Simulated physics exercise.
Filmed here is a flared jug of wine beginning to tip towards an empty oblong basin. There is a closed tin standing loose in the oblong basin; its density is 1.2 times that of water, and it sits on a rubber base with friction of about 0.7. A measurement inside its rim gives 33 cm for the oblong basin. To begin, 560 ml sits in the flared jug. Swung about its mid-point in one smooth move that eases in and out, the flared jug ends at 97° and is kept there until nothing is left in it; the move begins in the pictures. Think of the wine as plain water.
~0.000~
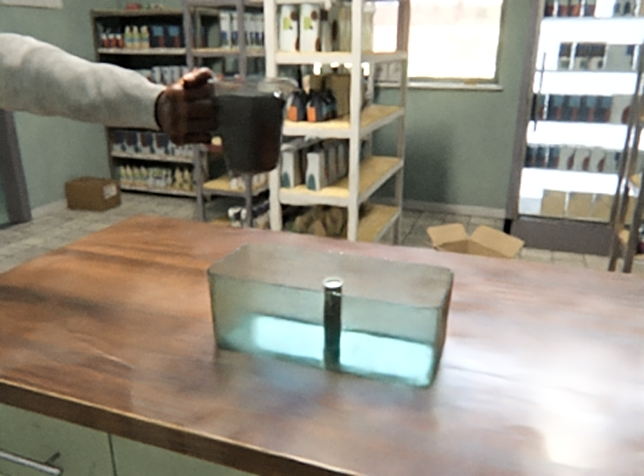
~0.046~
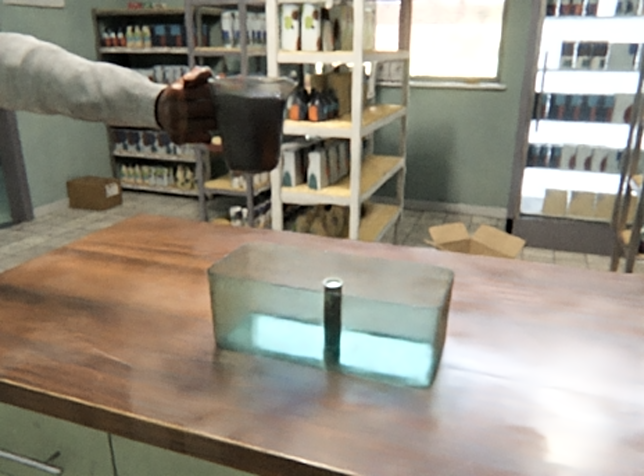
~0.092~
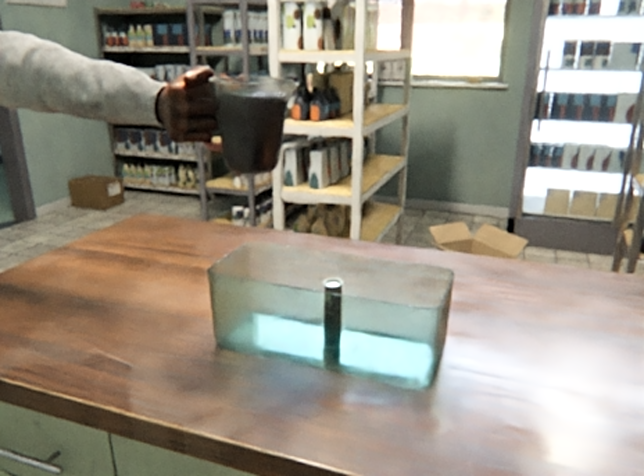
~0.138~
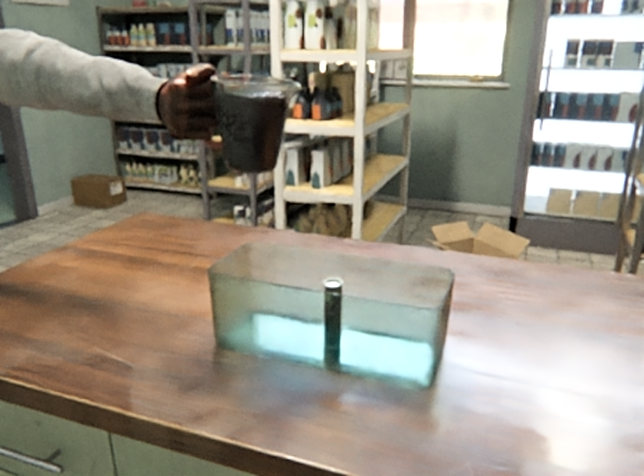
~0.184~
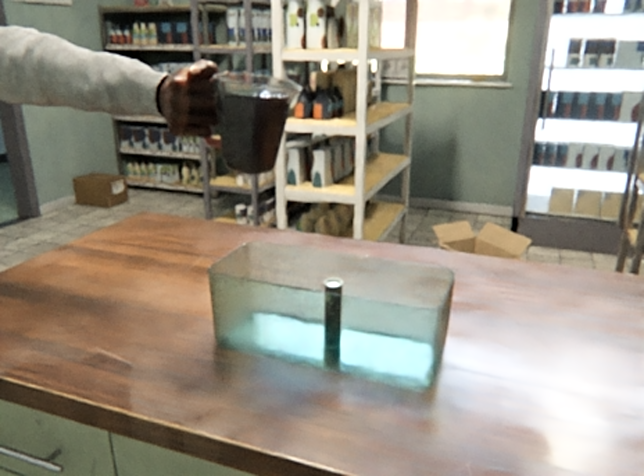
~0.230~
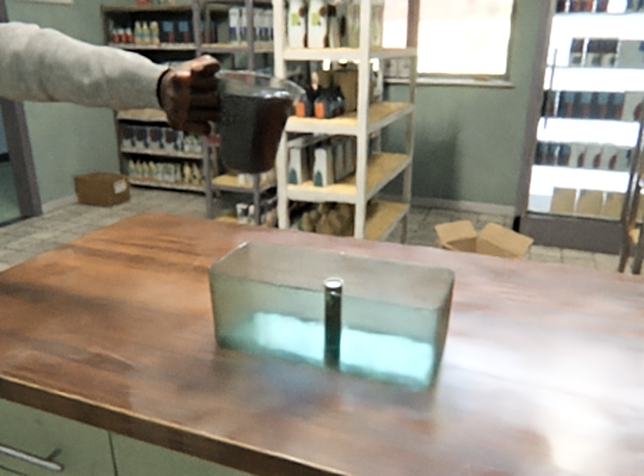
The footage shows a gloved hand holding a flared jug of dark liquid above a wooden counter, at first upright, then leaning slightly to the right, while an oblong basin with a closed tin standing inside stays still.
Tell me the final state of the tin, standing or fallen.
It rides it out.
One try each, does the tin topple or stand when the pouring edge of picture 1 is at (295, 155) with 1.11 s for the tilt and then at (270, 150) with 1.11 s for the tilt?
First it tips over; then it tips over.
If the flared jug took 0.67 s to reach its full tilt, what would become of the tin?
Outcome - the tin remains standing.
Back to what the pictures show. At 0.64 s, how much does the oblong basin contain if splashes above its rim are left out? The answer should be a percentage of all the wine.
Close to 2 in a hundred.
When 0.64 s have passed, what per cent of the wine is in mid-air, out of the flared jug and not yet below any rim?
18 %.
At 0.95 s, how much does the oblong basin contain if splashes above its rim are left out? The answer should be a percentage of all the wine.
44 %, more or less.
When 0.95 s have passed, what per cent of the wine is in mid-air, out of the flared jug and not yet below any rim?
About 26 percent.
After 0.64 s the tilt is 61° and 80 per cent is still to pour; the tin stands where it began.
After 0.95 s the tilt is 92° and 29 per cent is still to pour; the tin stands where it began.
After 1.26 s the tilt is 97° and 2 per cent is still to pour; the tin stands where it began.
After 1.61 s the tilt is 97° and 0 per cent is still to pour; the tin stands where it began.
In the end the tin stands where it began.
